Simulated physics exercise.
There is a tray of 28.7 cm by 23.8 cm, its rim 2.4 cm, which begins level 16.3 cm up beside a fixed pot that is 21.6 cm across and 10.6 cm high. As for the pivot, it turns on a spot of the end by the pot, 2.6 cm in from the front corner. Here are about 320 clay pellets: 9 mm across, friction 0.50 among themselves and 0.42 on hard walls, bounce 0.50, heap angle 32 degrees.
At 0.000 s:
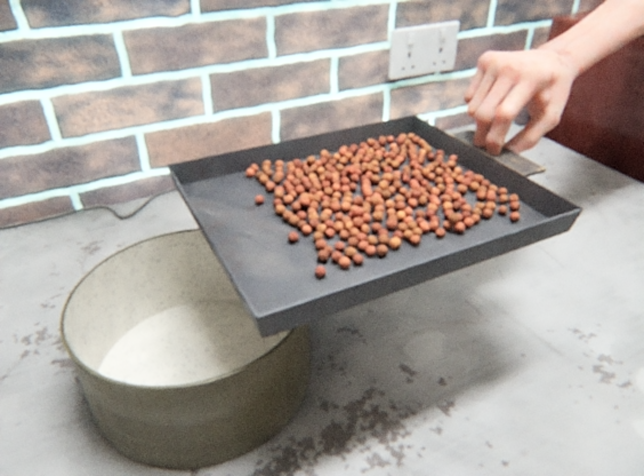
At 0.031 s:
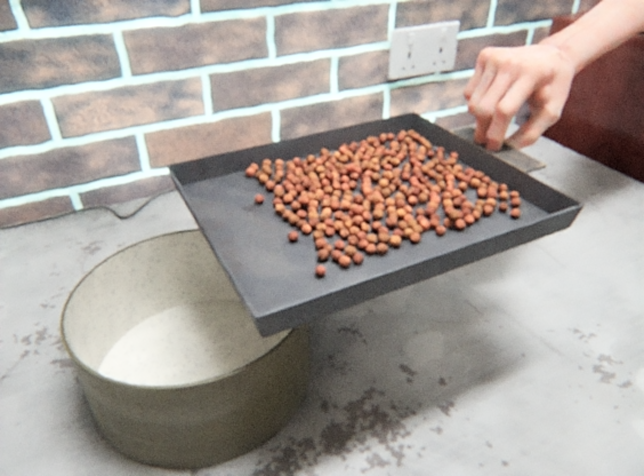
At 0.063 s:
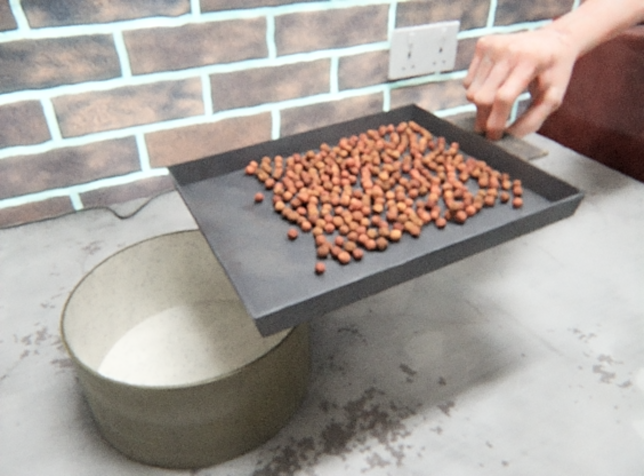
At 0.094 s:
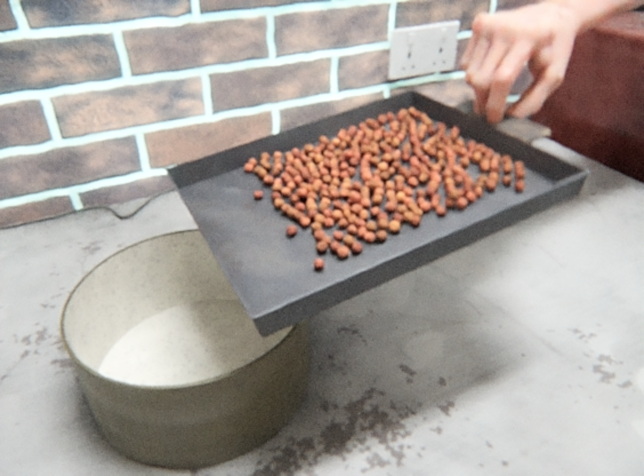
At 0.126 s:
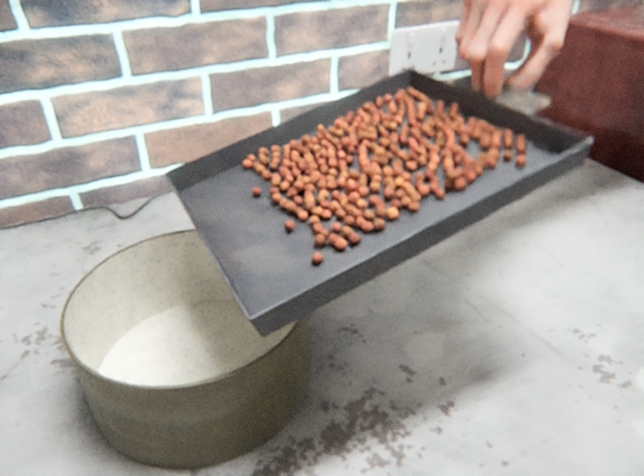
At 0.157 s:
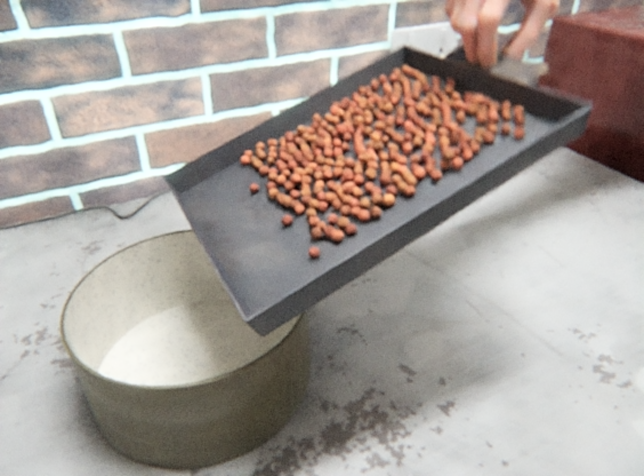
On a mottled grey countertop before a dark brick wall with pale mortar and a white socket, a fixed camera looks down at an angle. A dark grey tray holding many small reddish-brown pellets extends over a round grey-green pot at left, a hand at its right end. The hand raises that end, slowly then faster, slanting the tray down leftward while the pellets stay clustered on it.
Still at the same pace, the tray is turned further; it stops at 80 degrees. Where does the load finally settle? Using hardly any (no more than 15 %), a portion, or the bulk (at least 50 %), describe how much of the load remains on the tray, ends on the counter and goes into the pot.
Tray: A portion, counter: Hardly any, pot: The bulk.
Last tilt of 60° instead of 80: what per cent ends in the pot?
In that case, near 40 percent.
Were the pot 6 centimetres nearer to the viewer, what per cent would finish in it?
Around 40 per cent.
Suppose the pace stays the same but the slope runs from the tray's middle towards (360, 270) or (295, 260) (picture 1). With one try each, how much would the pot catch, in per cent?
I'd put it at roughly 0 per cent for the first tilt and roughly 5 per cent for the second.
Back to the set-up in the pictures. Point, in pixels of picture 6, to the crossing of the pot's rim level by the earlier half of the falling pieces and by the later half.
At roughly (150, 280) first, later on at (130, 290).
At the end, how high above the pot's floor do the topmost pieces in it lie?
Measured height: Approx. 2.5 cm.
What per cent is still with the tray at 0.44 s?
About 100% of the load.
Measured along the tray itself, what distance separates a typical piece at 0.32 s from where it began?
Roughly 1 cm.
After 0.32 s, tilt 51 degrees; the tray holds 100 %, the pot 0 %.
After 0.44 s, tilt 73 degrees; the tray holds 100 %, the pot 0 %.
After 0.68 s, tilt 80 degrees; the tray holds 25 %, the pot 70 %.
In the end, at 1.3 s, tray 20 %, counter 10 %, pot 70 %.
